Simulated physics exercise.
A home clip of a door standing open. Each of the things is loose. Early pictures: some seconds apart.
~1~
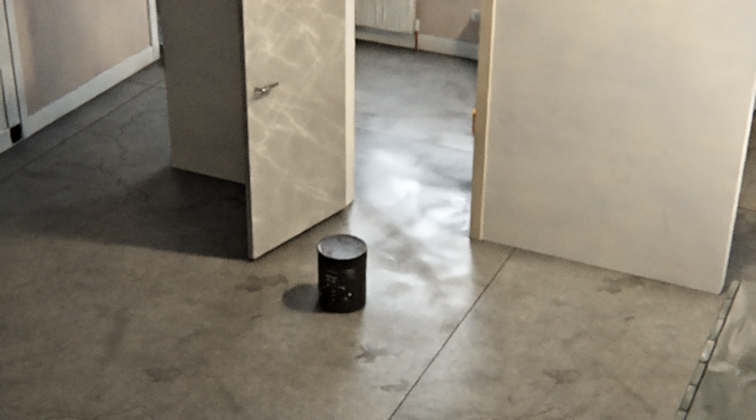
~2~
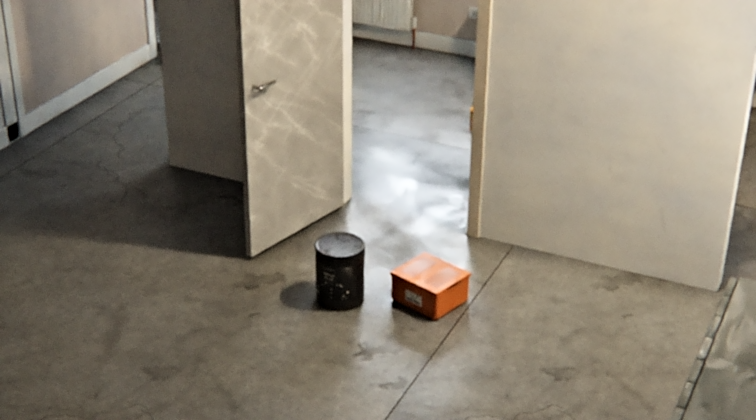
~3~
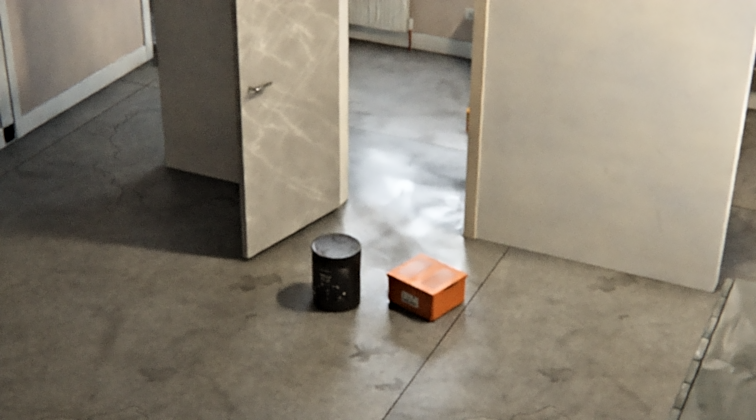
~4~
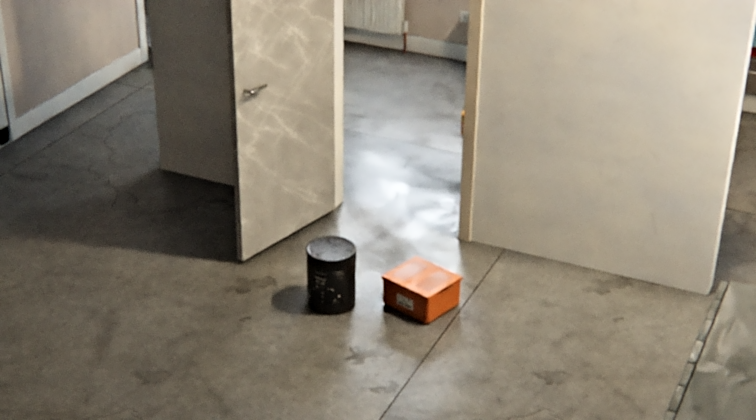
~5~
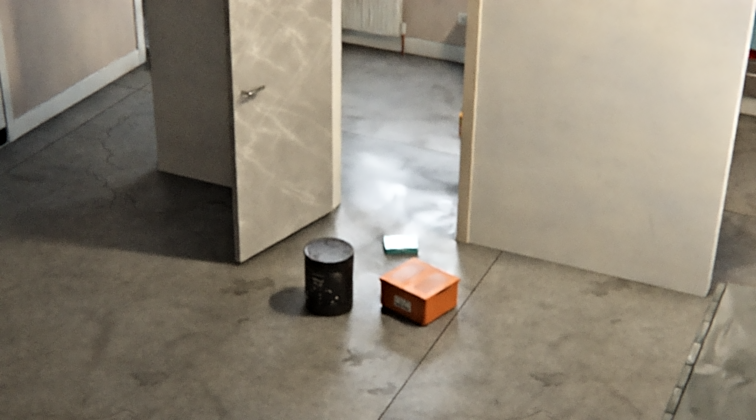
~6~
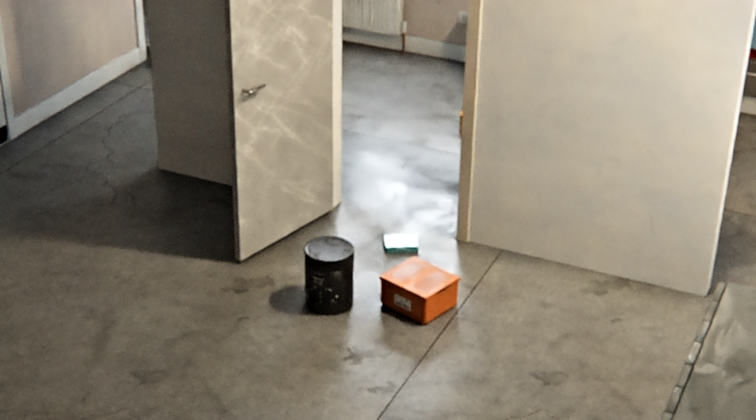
An orange box appeared to the right of a black pail on the grey floor by a wide-open door, then a small turquoise packet showed up behind it; nothing was seen sliding or swinging.
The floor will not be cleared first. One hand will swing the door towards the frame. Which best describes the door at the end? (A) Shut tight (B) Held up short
Answer: A.
Then, 1.10 s past the last view, door at 70°.
Then, 2.00 s past the last view, door at 29°; turquoise packet displaced a little near (406, 241).
Then, 2.50 s past the last view, door at 8°; turquoise packet displaced about its own width near (431, 228).
Finally, door at 0°; moved from the start, turquoise packet; the other 2 still in place. Final places as the last picture's camera would see them, turquoise packet near (439, 223).
